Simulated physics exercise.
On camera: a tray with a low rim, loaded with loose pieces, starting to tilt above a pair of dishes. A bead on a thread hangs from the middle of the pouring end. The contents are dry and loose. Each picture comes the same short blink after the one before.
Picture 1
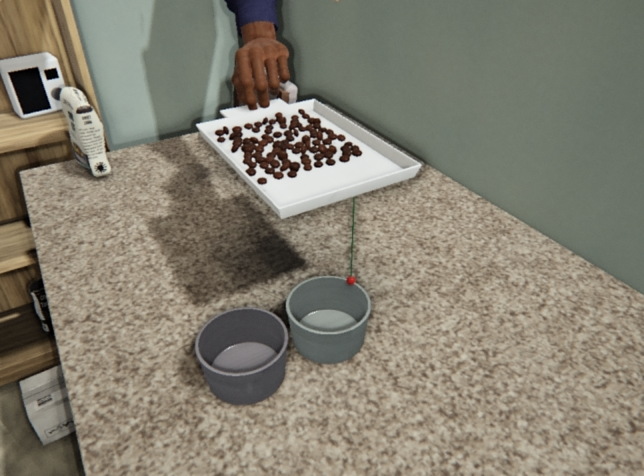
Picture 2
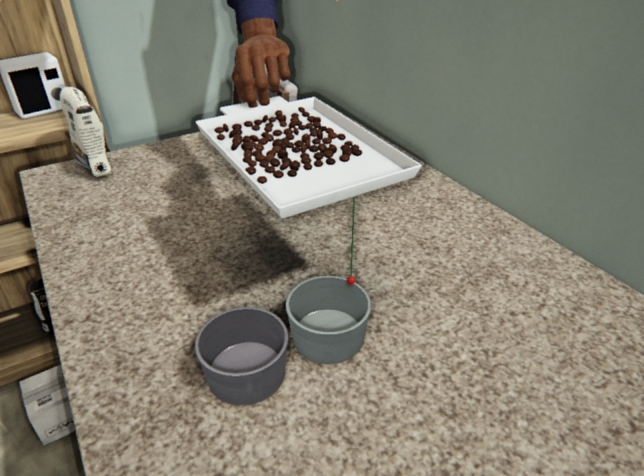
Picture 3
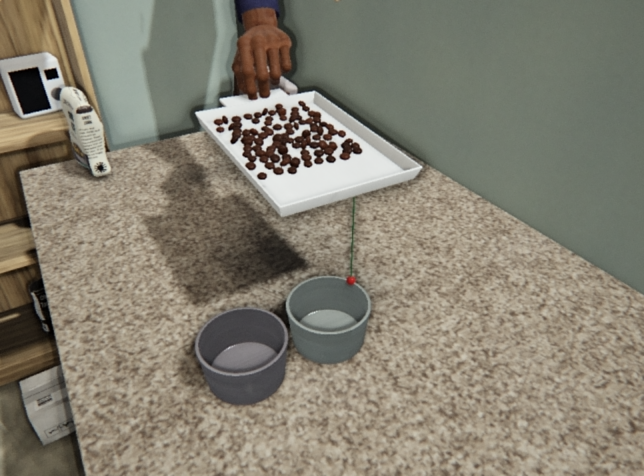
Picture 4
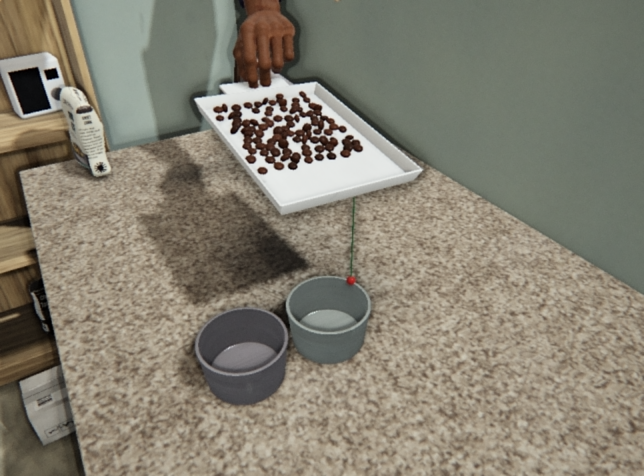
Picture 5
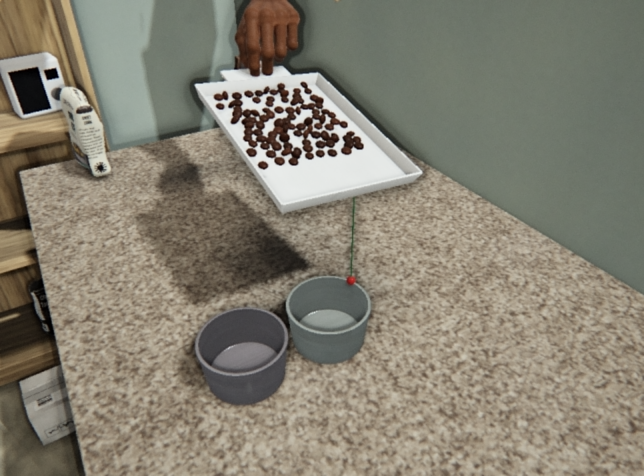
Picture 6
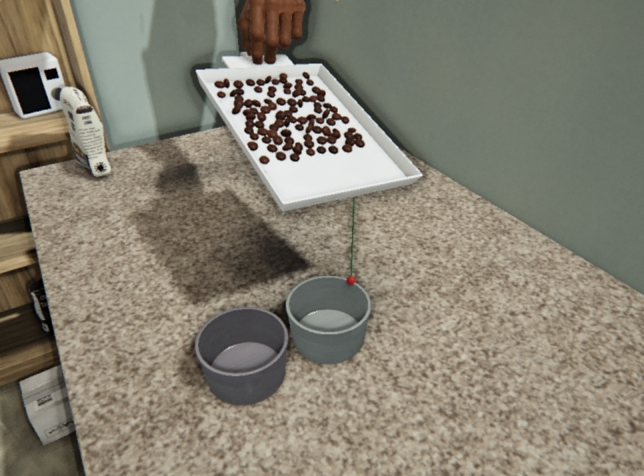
On a speckled countertop, a hand held a white tray of small brown pieces above two empty round dishes, then gradually raised the back of it, so the tray sloped gently toward the front.
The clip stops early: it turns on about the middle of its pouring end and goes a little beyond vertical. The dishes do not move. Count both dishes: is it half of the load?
They take only the smaller part between them.
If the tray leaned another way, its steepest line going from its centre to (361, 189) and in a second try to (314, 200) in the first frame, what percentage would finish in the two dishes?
Near 10 % and 60 %.
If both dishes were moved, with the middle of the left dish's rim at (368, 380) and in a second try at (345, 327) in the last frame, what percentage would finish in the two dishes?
First some 0, then 80 per cent.
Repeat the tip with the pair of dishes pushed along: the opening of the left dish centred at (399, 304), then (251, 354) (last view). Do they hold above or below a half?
First above a half, then the smaller part.
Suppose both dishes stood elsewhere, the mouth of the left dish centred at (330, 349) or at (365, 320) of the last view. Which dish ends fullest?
The first try: The right one. The second: Right.
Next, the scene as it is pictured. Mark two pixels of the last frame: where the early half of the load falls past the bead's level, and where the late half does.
First near (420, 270), later near (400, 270).
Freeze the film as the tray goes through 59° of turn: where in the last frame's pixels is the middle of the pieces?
Around (385, 172).
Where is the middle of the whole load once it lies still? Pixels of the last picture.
Around (431, 318).
Shortly afterwards, tray tipped steeply; all but a few on the tray; a little in the air.
Next, tray tipped right over; near a quarter on the tray; near half outside both; near a quarter in the air.
Some moments later, tray tipped past a quarter turn; only a few in the right dish; all but a few outside both.
In the end, tray tipped past a quarter turn; none at all in the left dish; only a few in the right dish; all but a few outside both.
